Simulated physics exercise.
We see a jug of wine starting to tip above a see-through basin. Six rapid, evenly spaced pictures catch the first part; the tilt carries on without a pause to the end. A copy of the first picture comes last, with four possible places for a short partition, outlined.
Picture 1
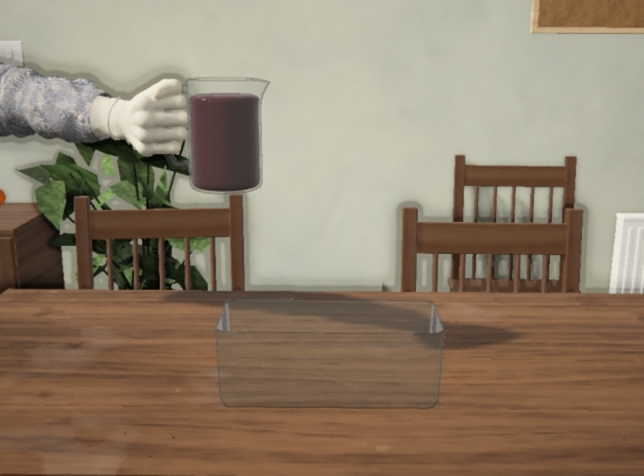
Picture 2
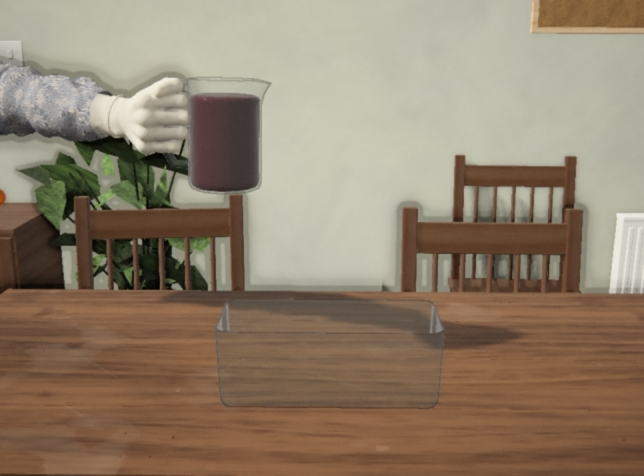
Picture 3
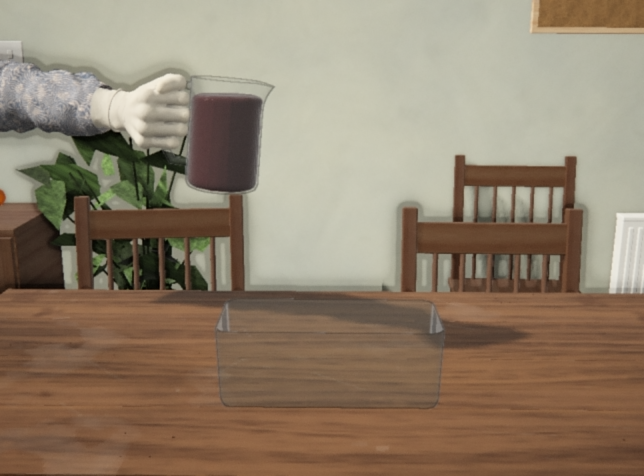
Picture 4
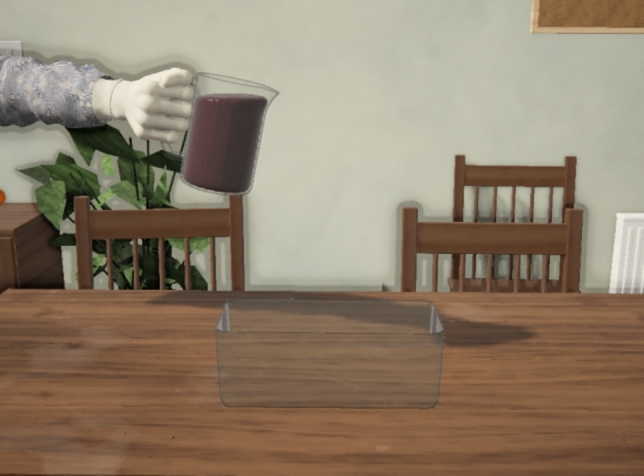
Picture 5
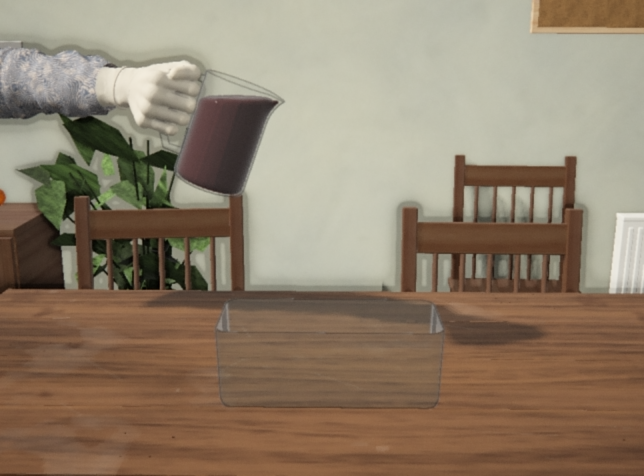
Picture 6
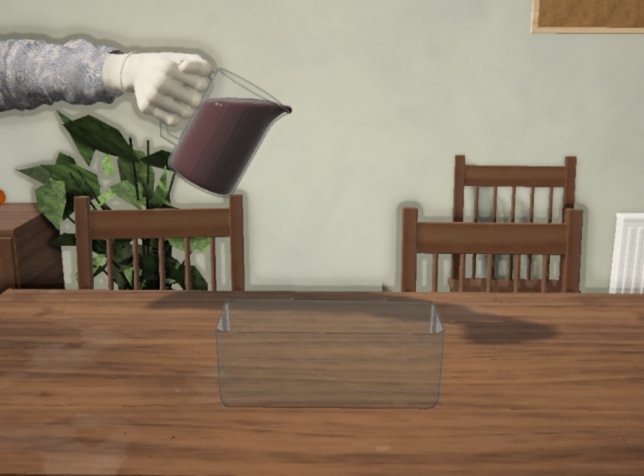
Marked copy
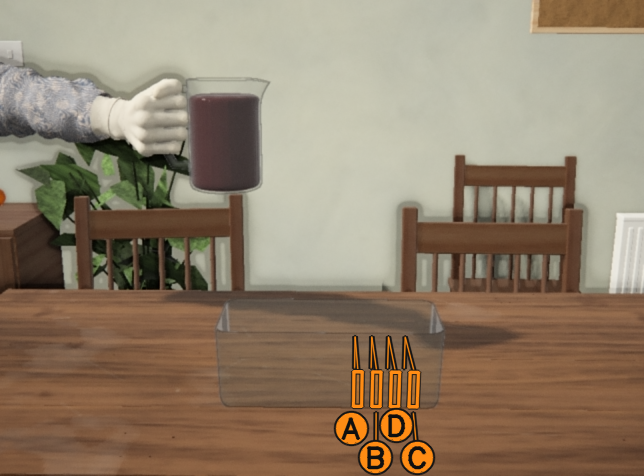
In a dining room, a white-gloved hand tilting a jug of dark wine rightward above a clear basin until wine reaches the lip.
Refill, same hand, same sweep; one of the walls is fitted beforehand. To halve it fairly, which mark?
The answer is position A.
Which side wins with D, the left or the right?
The left side.
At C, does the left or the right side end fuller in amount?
More ends on the left.
On the marked copy, A at (357, 412); B at (376, 412); C at (413, 413); D at (394, 412).
With A, about 44 % ends left of the wall and 53 % right of it; 3 % is lost outside.
With B, about 81 % ends left of the wall and 7 % right of it; 11 % is lost outside.
With C, about 90 % ends left of the wall and 6 % right of it; 3 % is lost outside.
With D, about 90 % ends left of the wall and 4 % right of it; 6 % is lost outside.
